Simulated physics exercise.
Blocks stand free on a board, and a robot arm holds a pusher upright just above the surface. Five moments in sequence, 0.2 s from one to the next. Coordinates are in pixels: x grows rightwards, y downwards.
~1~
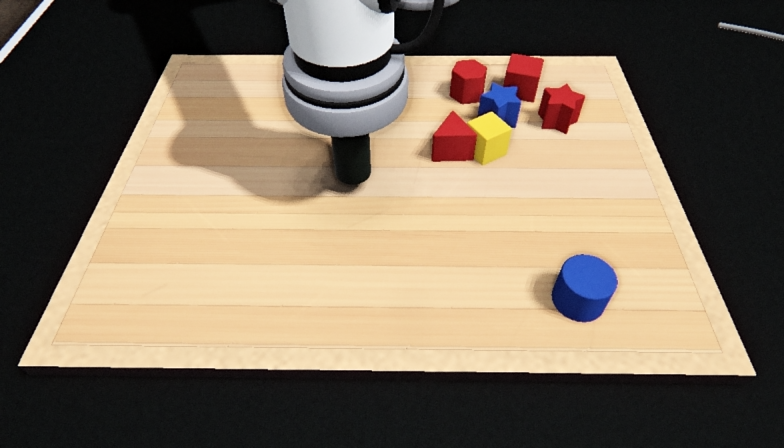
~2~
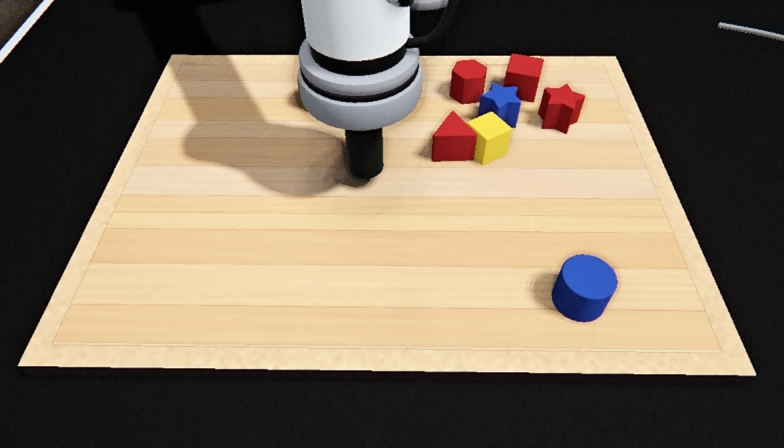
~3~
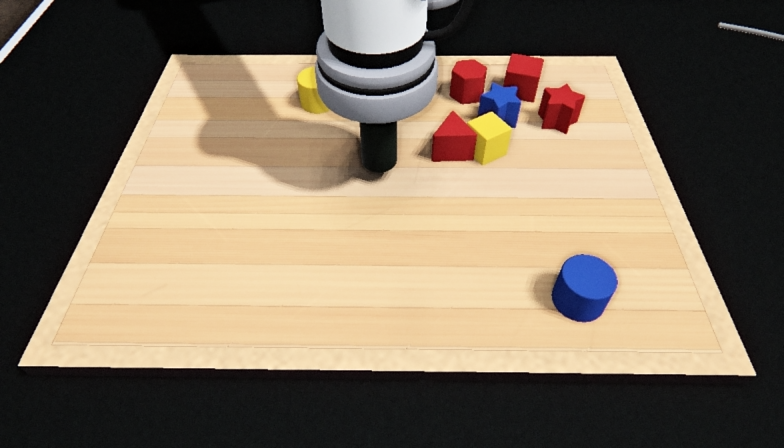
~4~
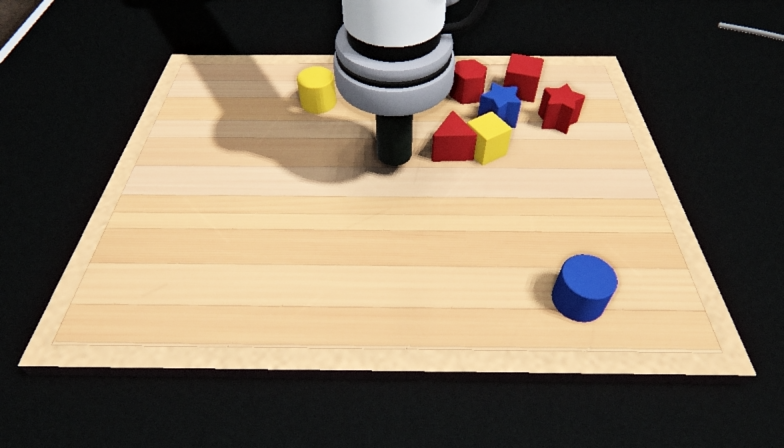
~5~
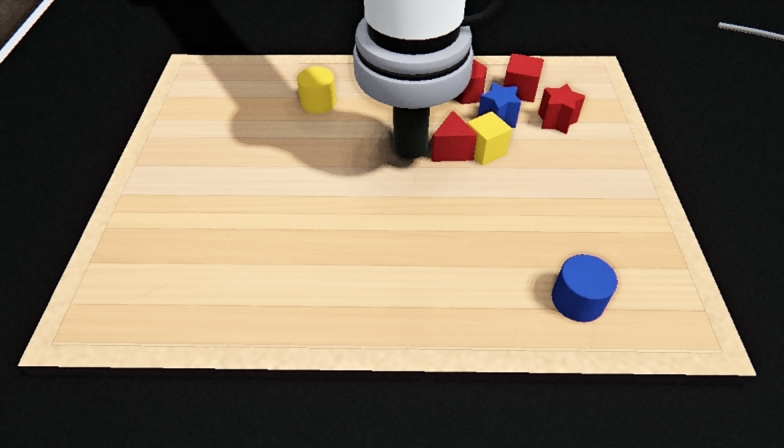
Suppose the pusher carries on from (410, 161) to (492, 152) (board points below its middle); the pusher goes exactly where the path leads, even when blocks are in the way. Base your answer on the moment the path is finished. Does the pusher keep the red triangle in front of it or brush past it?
Still leading.
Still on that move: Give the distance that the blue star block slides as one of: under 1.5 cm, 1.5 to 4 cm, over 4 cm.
It shifts by less than 1.5 cm.
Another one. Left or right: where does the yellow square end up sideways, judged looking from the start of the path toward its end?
Left side.
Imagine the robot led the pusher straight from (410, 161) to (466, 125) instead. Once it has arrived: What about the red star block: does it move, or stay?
It is still on its spot.
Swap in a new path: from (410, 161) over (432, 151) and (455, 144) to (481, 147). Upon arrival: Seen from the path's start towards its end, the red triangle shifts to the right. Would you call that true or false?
Verdict: True.
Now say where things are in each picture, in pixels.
Pusher's lower end (353, 173); red triangle (454, 126); yellow square (489, 125); blue star block (502, 94), in the first frame.
Pusher (366, 167); blocks still, in the second frame.
Pusher (380, 161); blocks still, in the third frame.
Pusher (394, 154); blocks still, in the fourth frame.
Pusher (410, 148); red triangle (454, 126); yellow square (489, 125); blue star block (502, 94), in the fifth frame.
On the path given first. Halfway along, pusher (453, 143); red triangle (485, 130), turned 25° anticlockwise; yellow square (511, 119), turned 20° anticlockwise.
At the end, pusher (494, 139); red triangle (528, 131), turned 30° anticlockwise; yellow square (534, 112), turned 25° anticlockwise; blue star block still.
